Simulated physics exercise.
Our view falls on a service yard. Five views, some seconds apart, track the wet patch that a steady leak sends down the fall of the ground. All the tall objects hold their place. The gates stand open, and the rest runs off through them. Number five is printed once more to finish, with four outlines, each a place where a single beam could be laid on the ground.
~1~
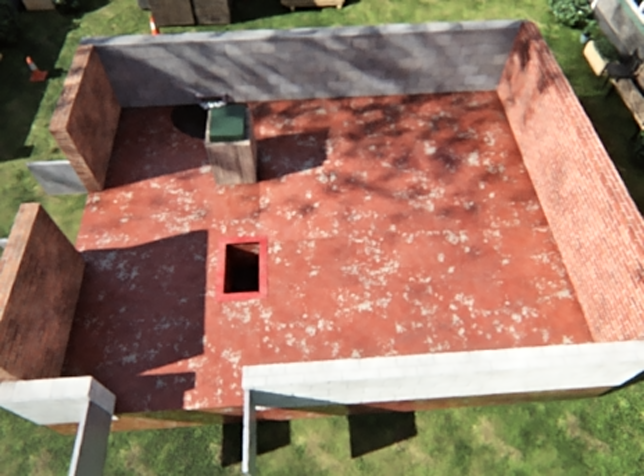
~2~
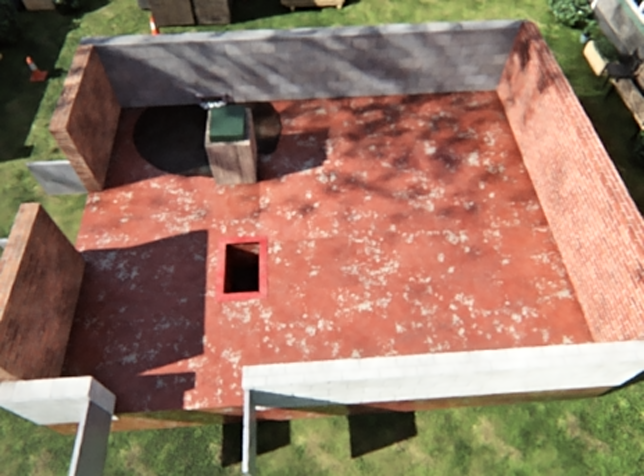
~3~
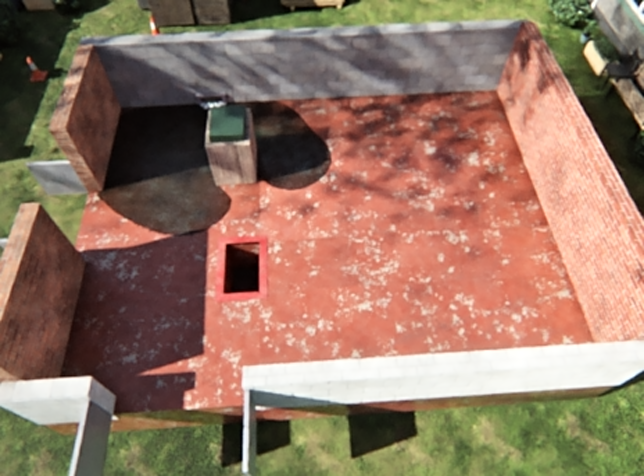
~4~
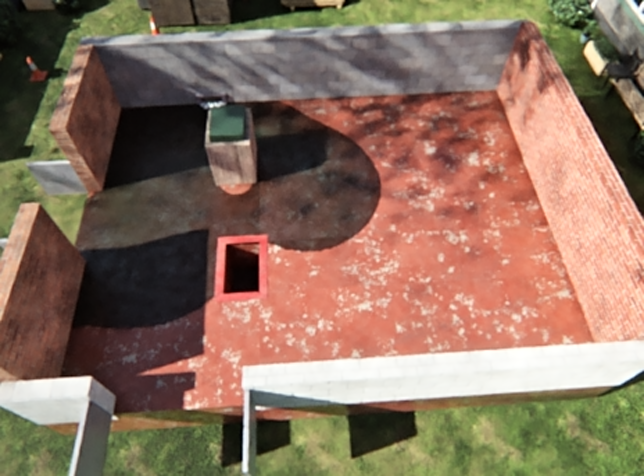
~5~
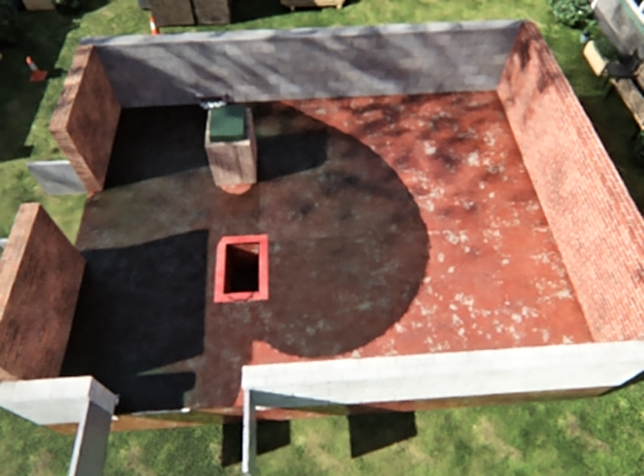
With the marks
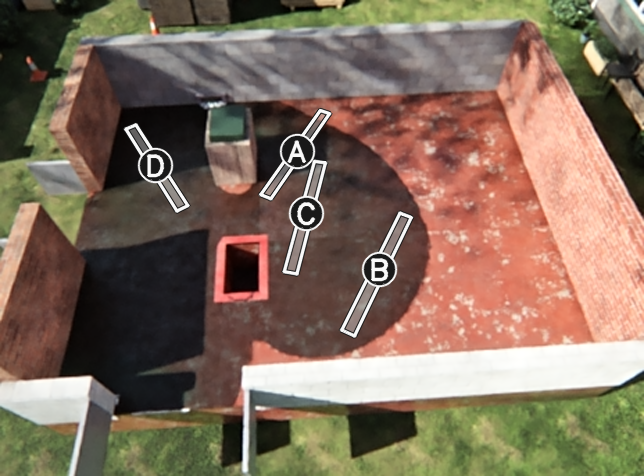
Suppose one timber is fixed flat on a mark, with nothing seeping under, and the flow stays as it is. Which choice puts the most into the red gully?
It is D.
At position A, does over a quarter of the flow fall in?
No, it does not.
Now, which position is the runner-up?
That would be C.
On the marked copy, A from (265, 196) to (324, 112); B from (348, 332) to (405, 215); C from (290, 272) to (319, 162); D from (130, 127) to (182, 208).
For position A, about 12 % of the stream runs into the red gully, about 83 % out by the gates.
For position B, about 12 % of the stream runs into the red gully, about 81 % out by the gates.
For position C, about 22 % of the stream runs into the red gully, about 73 % out by the gates.
For position D, about 37 % of the stream runs into the red gully, about 57 % out by the gates.
